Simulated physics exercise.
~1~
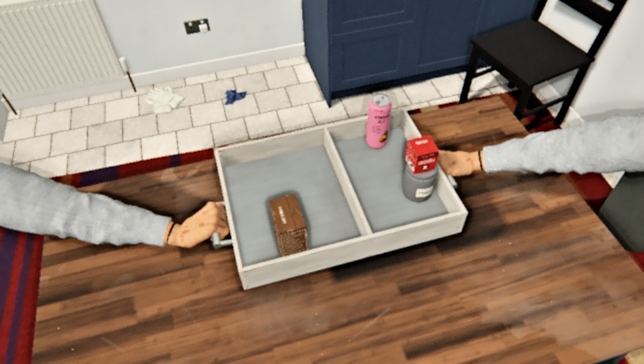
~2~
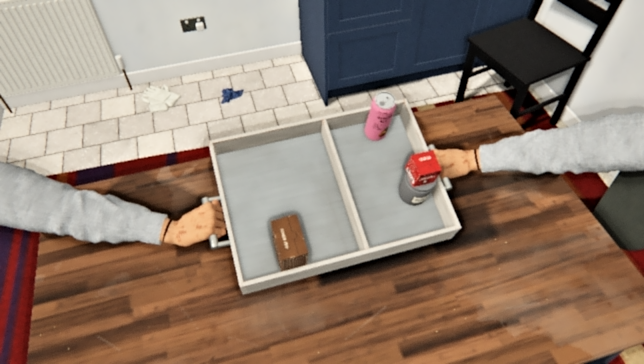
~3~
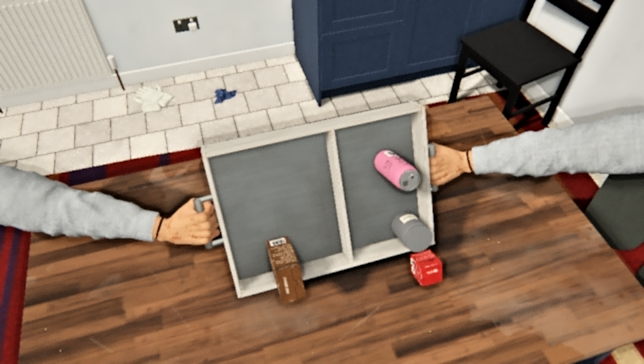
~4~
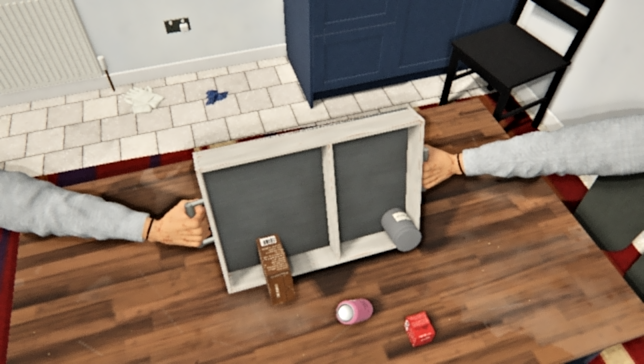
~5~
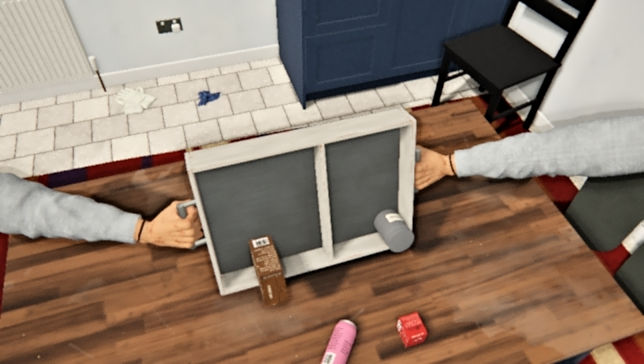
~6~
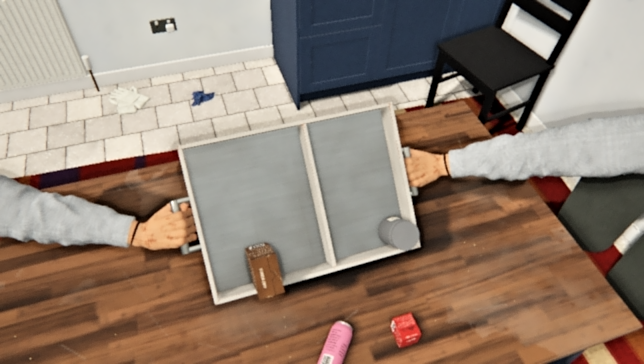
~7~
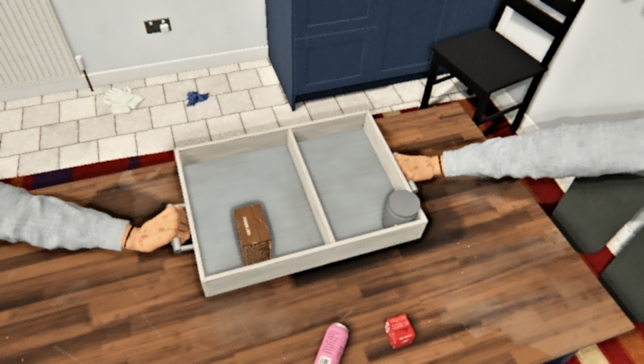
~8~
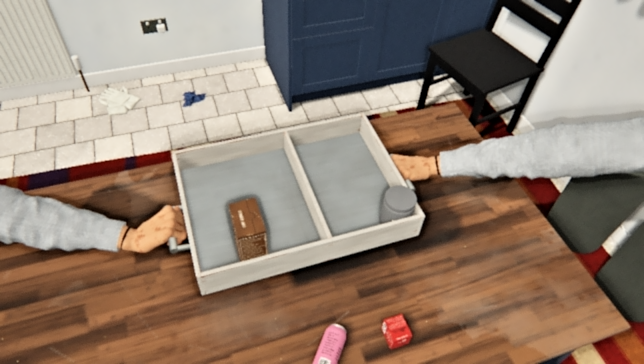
Two hands in grey sleeves hold a shallow, pale, divided tray above a wooden table, seen from above, with a blue cabinet and black chair beyond. A brown carton sits in the left section, and a pink can, a red carton and a grey jar are in the right. The hands tip the near side down steeply, and everything slides or topples towards it. The red carton and then the pink can drop onto the table, while the jar and brown carton catch at the near wall. The tray levels again with those two upright inside, the others left on the table.
